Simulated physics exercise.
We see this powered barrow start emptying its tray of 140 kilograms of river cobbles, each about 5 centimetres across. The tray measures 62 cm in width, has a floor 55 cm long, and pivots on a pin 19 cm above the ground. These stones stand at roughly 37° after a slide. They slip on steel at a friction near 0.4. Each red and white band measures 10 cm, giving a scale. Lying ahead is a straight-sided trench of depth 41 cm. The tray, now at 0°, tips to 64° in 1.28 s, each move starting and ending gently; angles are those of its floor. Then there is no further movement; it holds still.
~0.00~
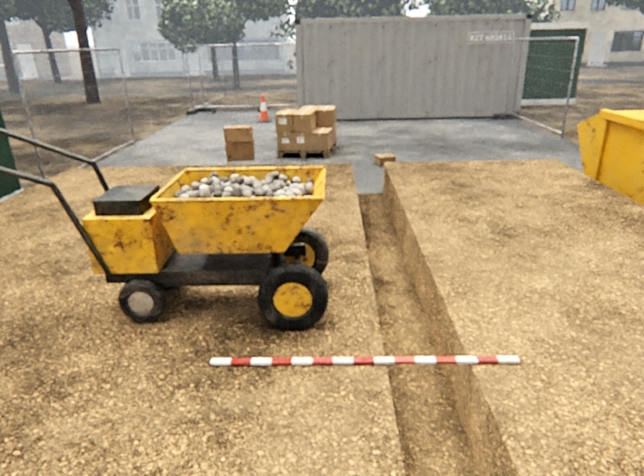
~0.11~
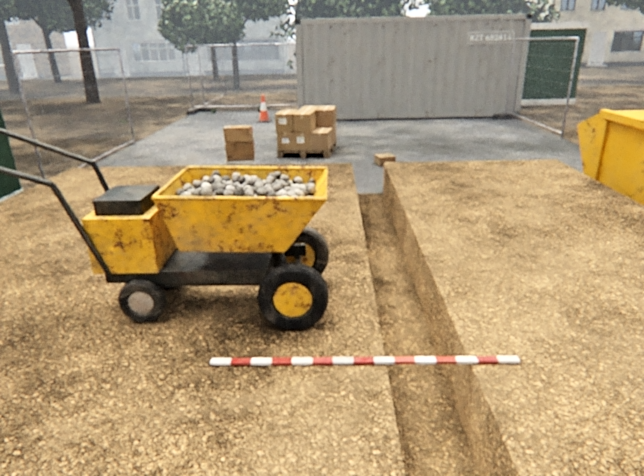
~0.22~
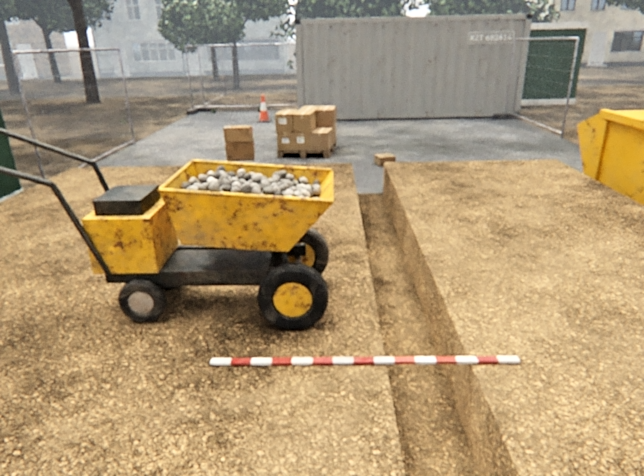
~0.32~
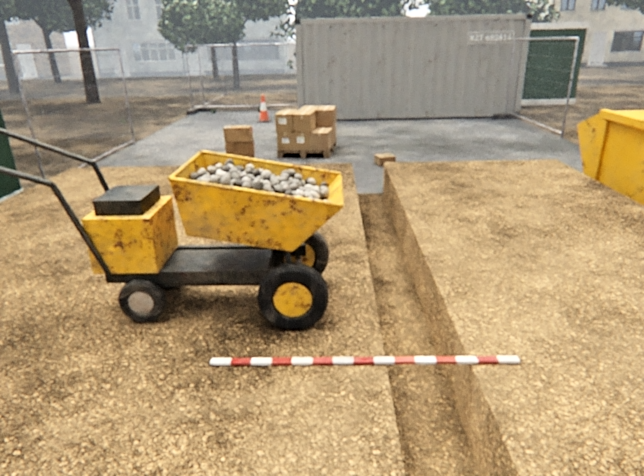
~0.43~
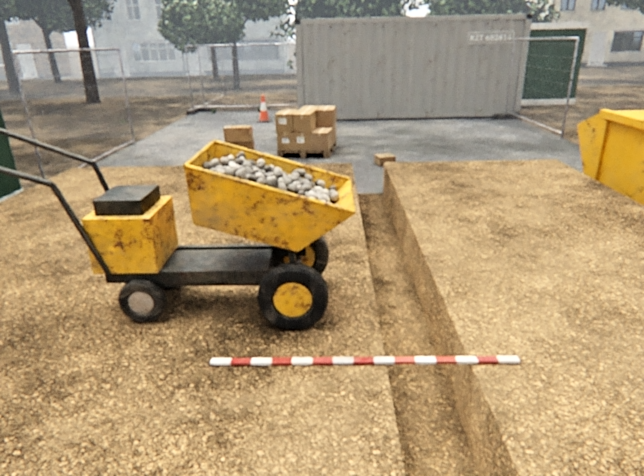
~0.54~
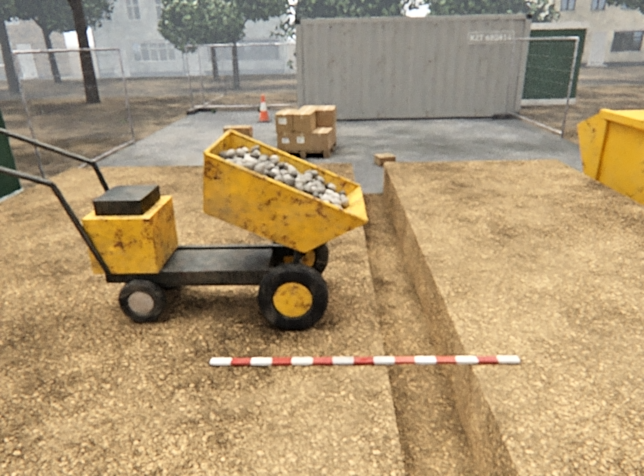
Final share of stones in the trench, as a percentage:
67 per cent.
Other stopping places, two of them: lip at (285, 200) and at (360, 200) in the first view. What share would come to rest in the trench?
That gives roughly 80 per cent and roughly 35 per cent.
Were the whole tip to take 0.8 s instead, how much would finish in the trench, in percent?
In that case, around 60%.
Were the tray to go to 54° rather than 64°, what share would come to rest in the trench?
In that case around 40 percent.
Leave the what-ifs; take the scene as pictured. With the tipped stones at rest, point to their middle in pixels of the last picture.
Somewhere near pixel (417, 347).
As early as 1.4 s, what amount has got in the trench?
By that point it's something like 25 in a hundred.
After 1.0 s the floor is at 54°; 100 % in the tray; the foremost stones are at (389, 237).
After 1.4 s the floor is at 64°; 73 % in the tray, 24 % in the trench, 2 % past the trench; the foremost stones are at (457, 285).
After 1.7 s the floor is at 64°; 47 % in the tray, 40 % in the trench, 13 % past the trench; the foremost stones are at (519, 285).
After 3.7 s the floor is at 64°; 20 % in the tray, 67 % in the trench, 13 % past the trench; the foremost stones are at (559, 277).
